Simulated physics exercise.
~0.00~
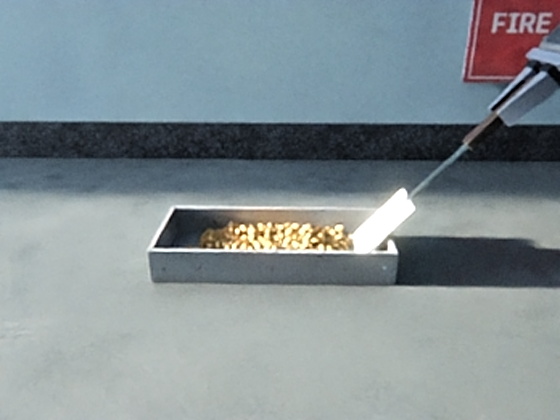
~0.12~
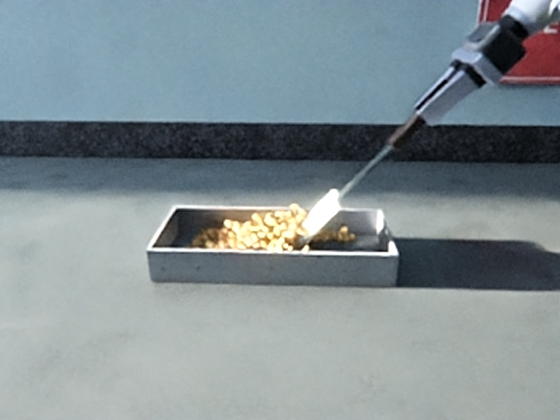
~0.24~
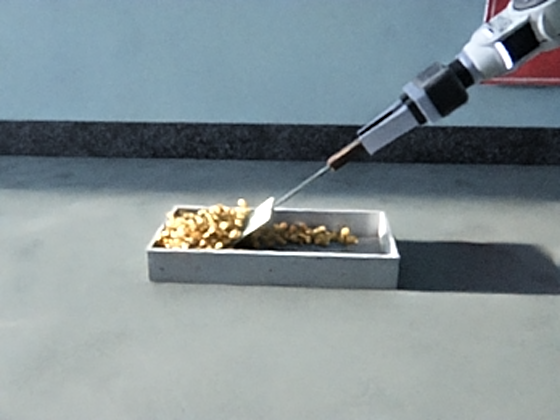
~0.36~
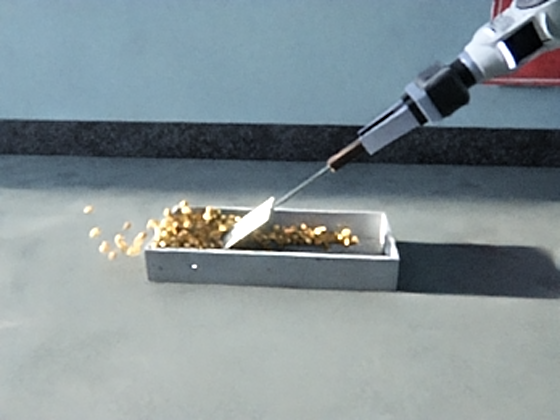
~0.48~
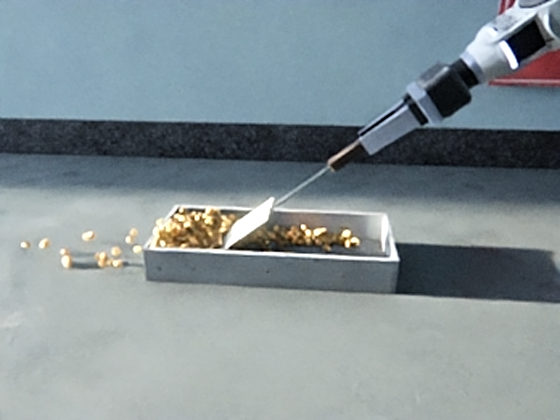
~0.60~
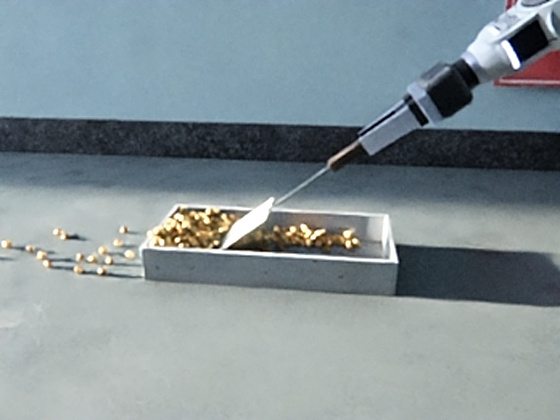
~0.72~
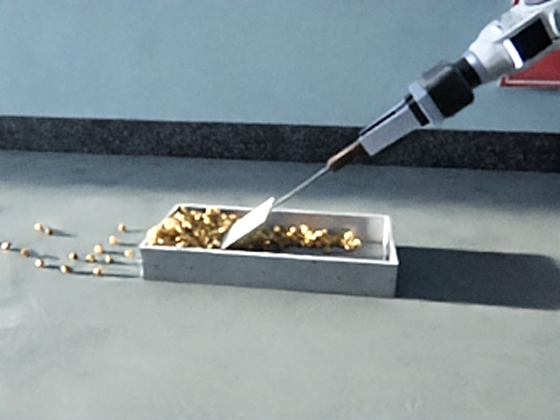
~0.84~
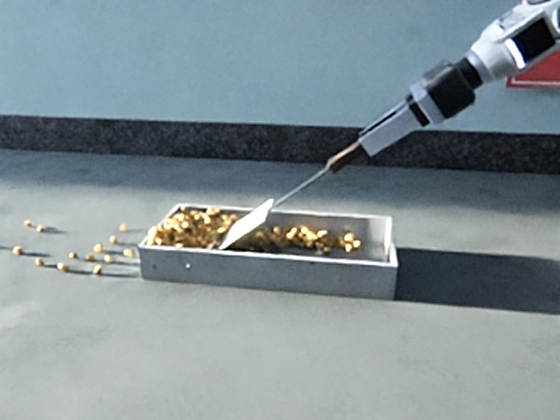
In this clip, a robot arm pushes a spatula leftward through a shallow grey trough of dried chickpeas, heaping them toward the left end. As the blade stops, some spill over that end and scatter across the surface, while most remain in the trough.
